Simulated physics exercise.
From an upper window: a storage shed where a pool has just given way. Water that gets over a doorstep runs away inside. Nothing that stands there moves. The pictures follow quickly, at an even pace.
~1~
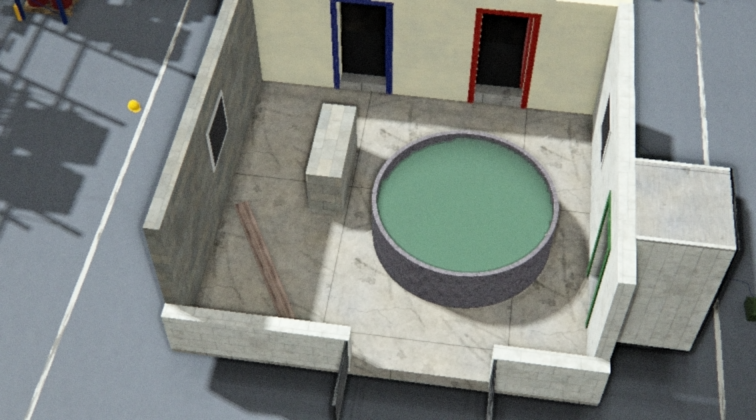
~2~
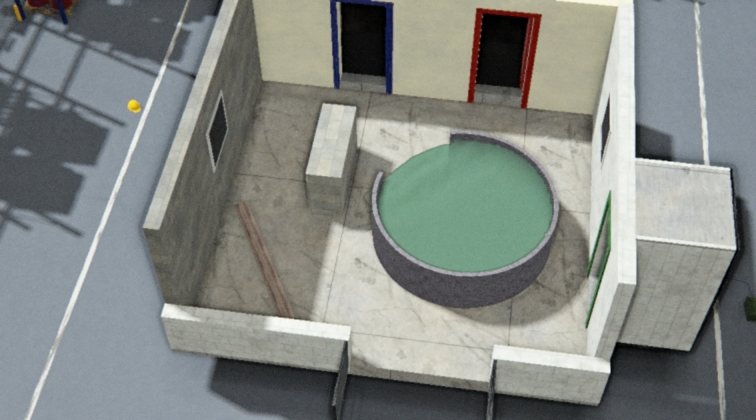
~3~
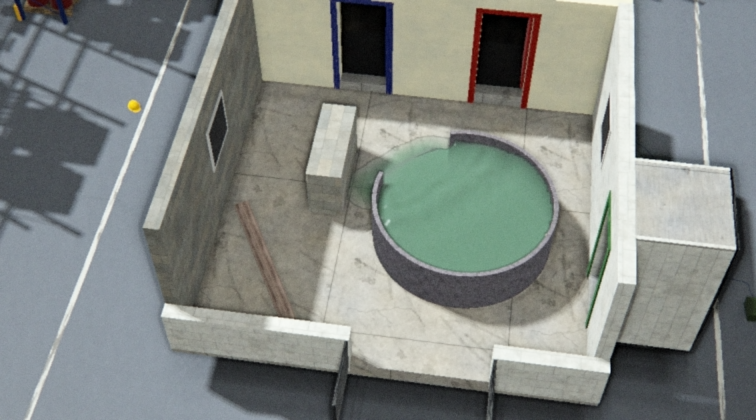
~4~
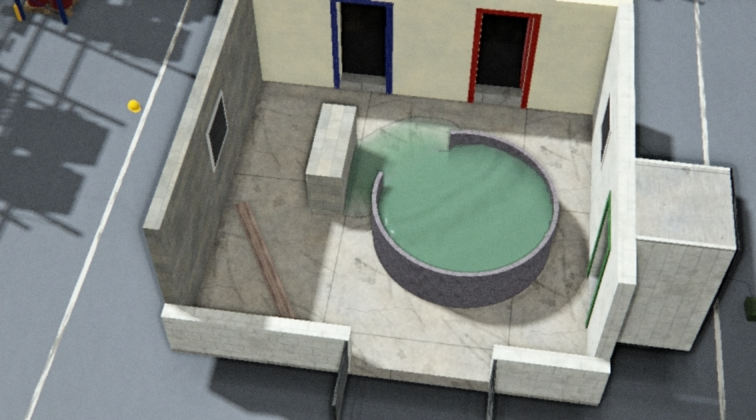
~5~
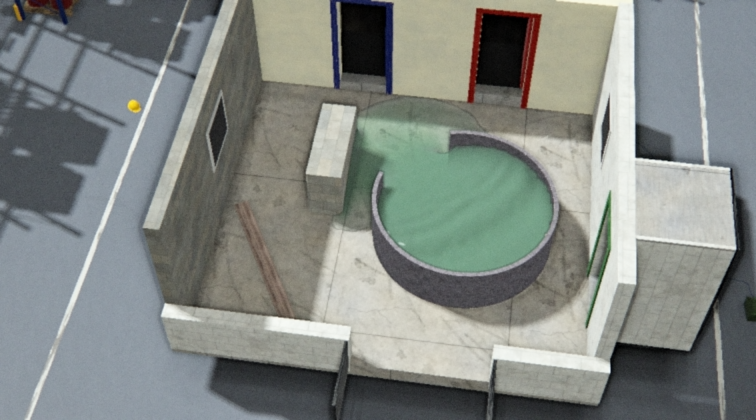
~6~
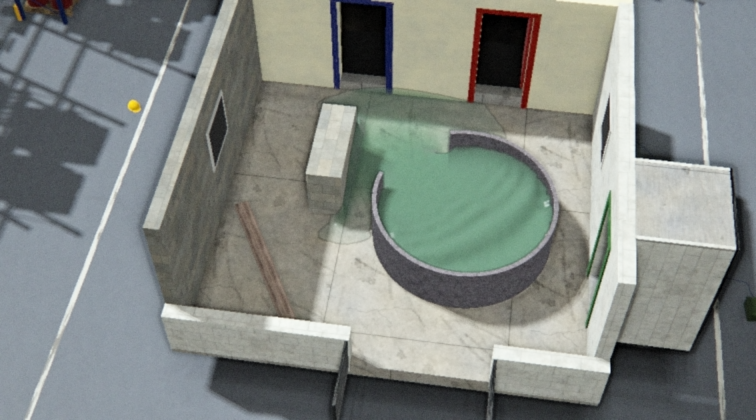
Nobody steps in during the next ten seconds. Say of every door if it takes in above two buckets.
The green door takes more than that; the red door stays under that; the blue door takes more than that.
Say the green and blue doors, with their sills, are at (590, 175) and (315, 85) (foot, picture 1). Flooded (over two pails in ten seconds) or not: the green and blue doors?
One by one: The green one floods; the blue one floods.
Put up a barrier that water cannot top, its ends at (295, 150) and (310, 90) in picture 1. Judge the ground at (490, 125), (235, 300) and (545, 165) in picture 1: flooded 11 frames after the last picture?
In that order: Covered, not flooded, dry.
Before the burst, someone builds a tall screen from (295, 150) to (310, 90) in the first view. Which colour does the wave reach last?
The door marked green.
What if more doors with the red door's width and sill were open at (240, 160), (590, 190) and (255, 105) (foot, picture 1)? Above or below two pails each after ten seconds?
In that order: Keeps below it, is under, floods.
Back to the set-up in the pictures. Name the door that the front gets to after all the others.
The green one.
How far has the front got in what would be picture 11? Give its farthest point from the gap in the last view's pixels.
At about (262, 86).
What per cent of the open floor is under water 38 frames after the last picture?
Roughly 100 per cent.
A moment on, water covers 30 % of the floor; the green door not reached, the red door wet at the sill, nothing in, the blue door far over two buckets in.
Next, water covers 50 % of the floor; the green door not reached, the red door wet at the sill, nothing in, the blue door far over two buckets in.
Then, water covers 80 % of the floor; the green door not reached, the red door wet at the sill, nothing in, the blue door far over two buckets in.
Later, water covers 100 % of the floor; the green door wet at the sill, nothing in, the red door wet at the sill, nothing in, the blue door far over two buckets in.
In the end, water covers 95 % of the floor; the green door far over two buckets in, the red door wet at the sill, nothing in, the blue door far over two buckets in.
